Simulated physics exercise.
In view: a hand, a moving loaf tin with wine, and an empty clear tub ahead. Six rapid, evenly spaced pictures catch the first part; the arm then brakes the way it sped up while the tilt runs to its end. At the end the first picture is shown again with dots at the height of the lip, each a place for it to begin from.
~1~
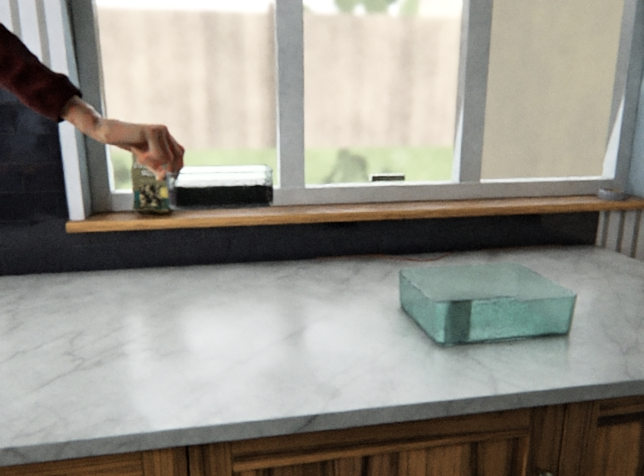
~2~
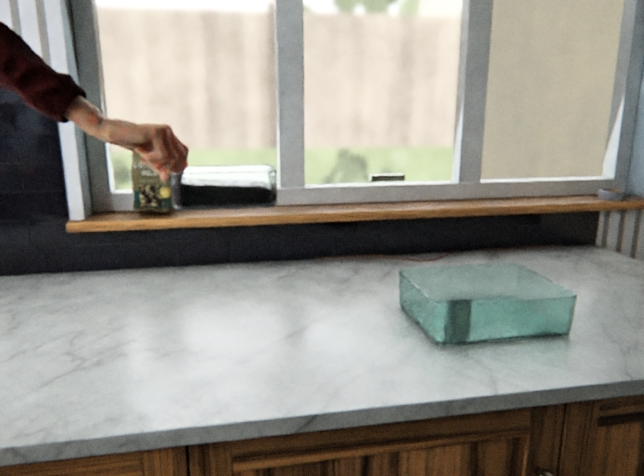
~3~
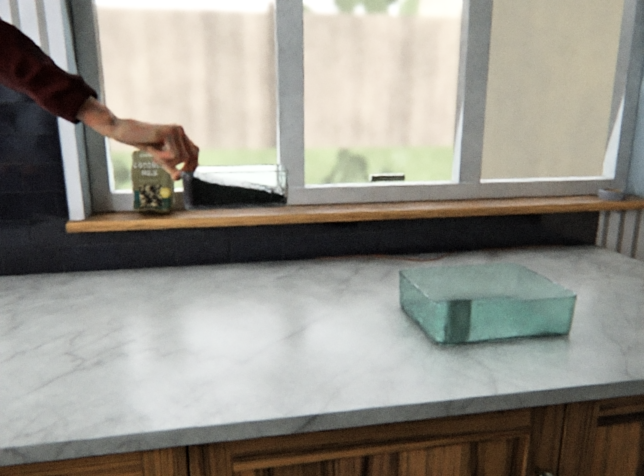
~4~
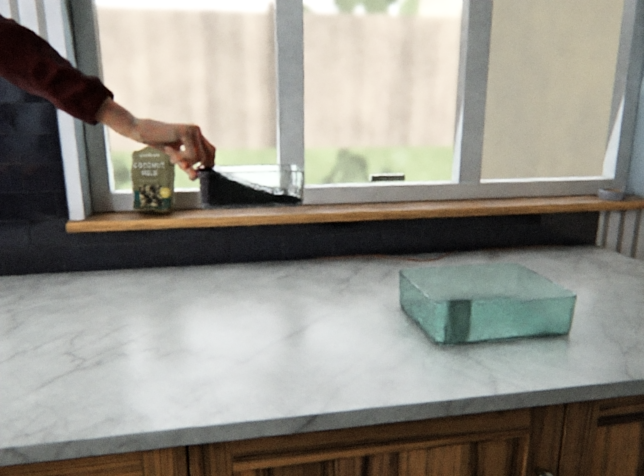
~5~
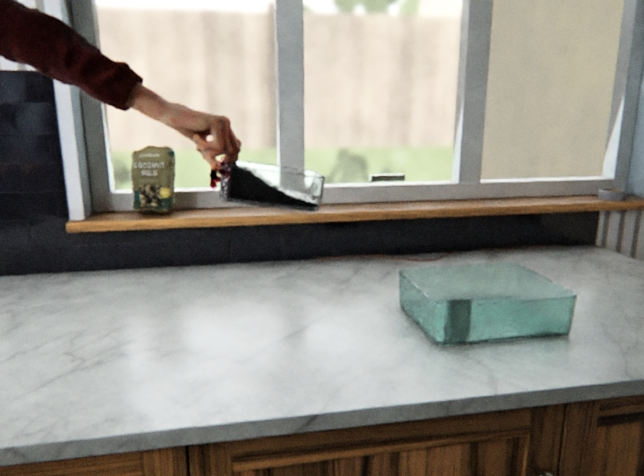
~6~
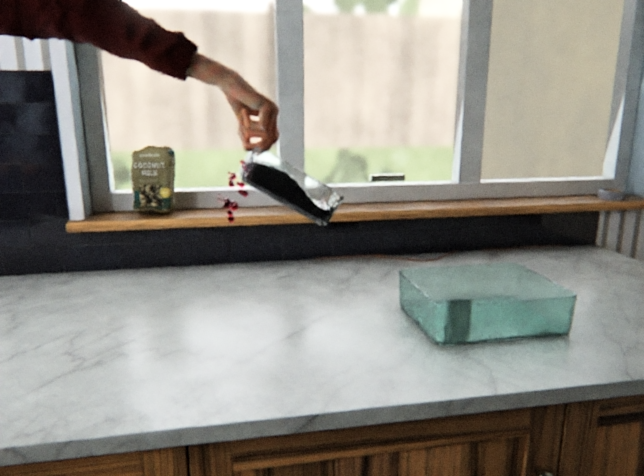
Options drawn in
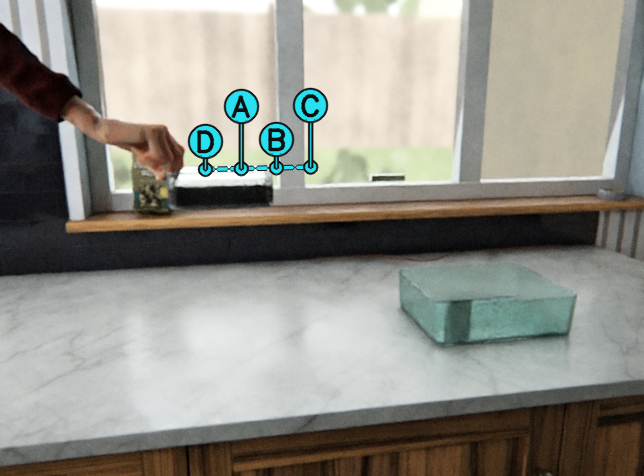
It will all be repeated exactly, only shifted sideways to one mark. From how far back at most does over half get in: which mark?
C will do.
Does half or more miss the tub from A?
Yes.
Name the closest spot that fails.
Here it is spot B.
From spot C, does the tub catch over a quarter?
Yes, it does.
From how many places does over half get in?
One of them.
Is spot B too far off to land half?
Yes, it does.
On the marked copy, A at (241, 168); B at (276, 167); C at (310, 167); D at (205, 169).
With A, about 10 % lands in the tub, 87 % falls short and 3 % goes beside or beyond.
With B, about 36 % lands in the tub, 58 % falls short and 6 % goes beside or beyond.
With C, about 65 % lands in the tub, 26 % falls short and 9 % goes beside or beyond.
With D, about 0 % lands in the tub, 99 % falls short.
